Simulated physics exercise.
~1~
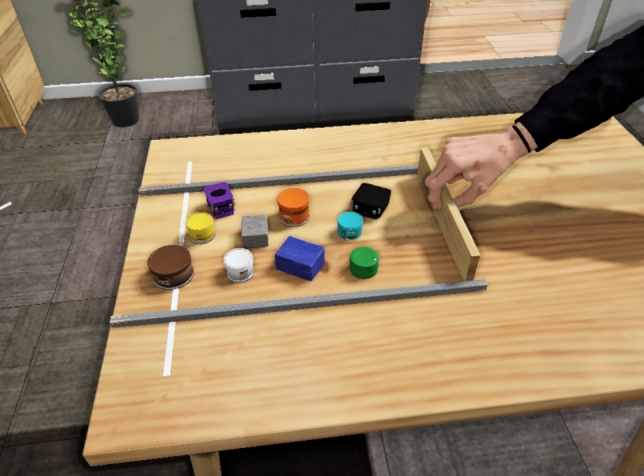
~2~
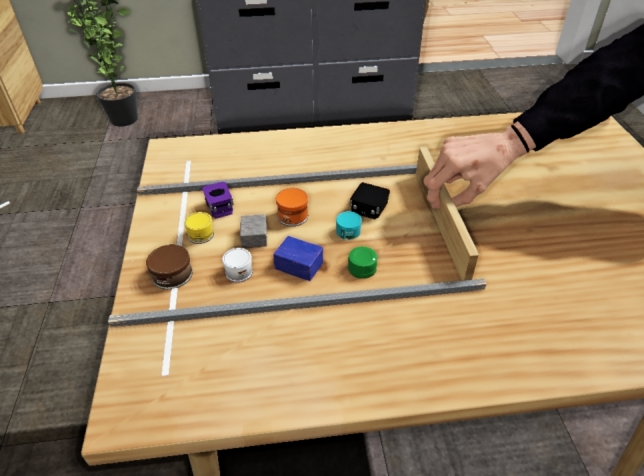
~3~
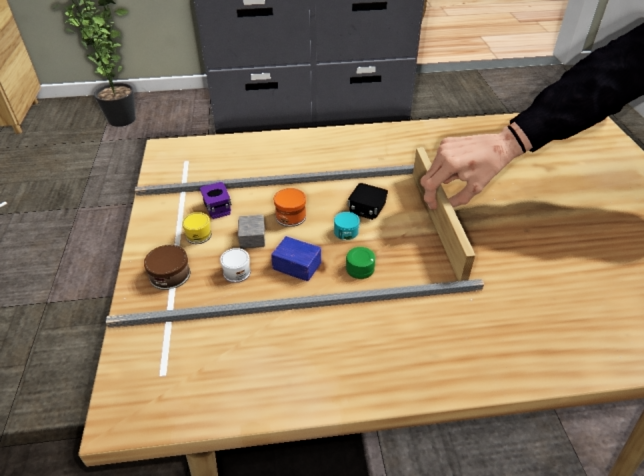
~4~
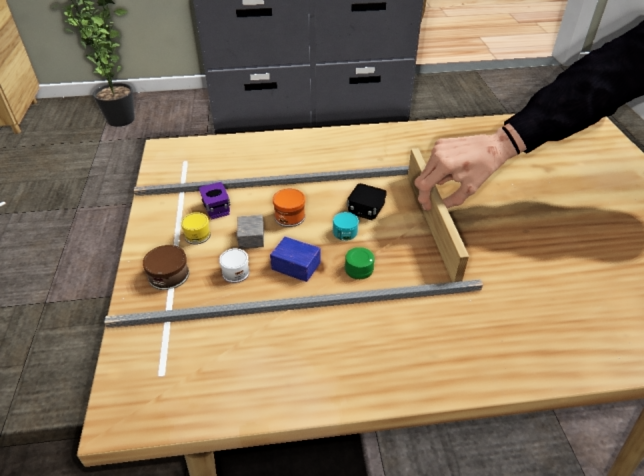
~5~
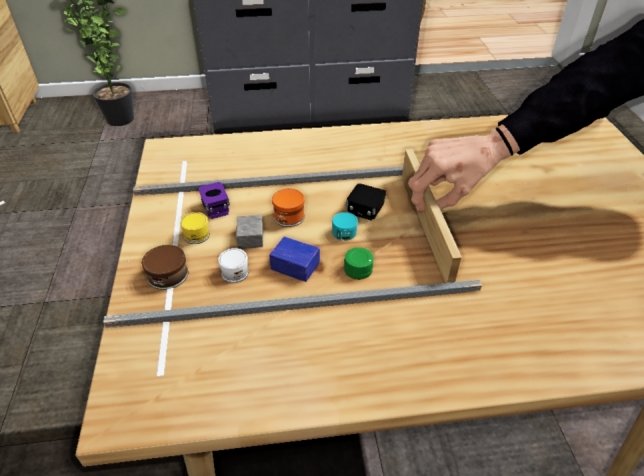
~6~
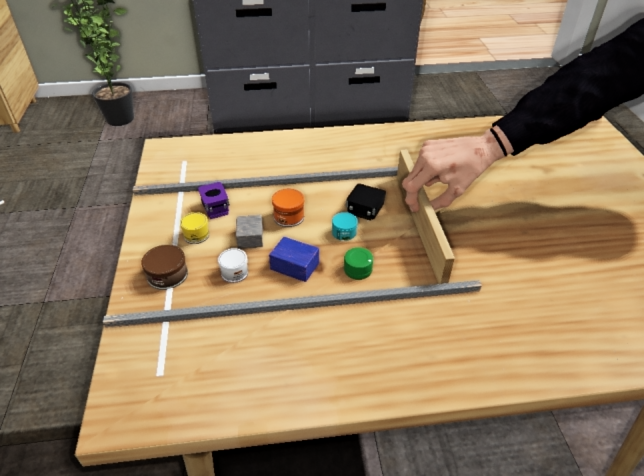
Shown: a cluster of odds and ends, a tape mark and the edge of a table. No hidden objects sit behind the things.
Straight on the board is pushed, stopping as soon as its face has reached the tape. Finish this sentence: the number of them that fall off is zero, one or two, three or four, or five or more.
The number of them that fall off is one or two.
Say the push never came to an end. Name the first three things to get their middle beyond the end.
First the yellow pot, then the brown tin, then the orange pot.
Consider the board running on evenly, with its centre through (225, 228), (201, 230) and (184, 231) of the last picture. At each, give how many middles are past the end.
First 0, next 0, last 1.
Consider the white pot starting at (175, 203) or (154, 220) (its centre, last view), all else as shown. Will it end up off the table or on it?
First: Safe; second: Gone.
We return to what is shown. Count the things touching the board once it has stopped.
I count 5 of them.
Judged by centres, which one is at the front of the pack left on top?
That's the orange pot.
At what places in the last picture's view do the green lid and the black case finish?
Around (151, 299) and around (160, 223).
Soon after, none off yet; brown tin at rest near (165, 267); yellow pot at rest near (195, 228); purple case at rest near (214, 201).
After that, none off yet; brown tin at rest near (165, 267); yellow pot at rest near (195, 228); purple case displaced a little near (204, 199).
And then, none off yet; brown tin displaced a little near (145, 270); yellow pot displaced well along near (139, 234); purple case displaced about its own width near (194, 195).
In the end, the number that fall off is one or two; gone, yellow pot and brown tin.
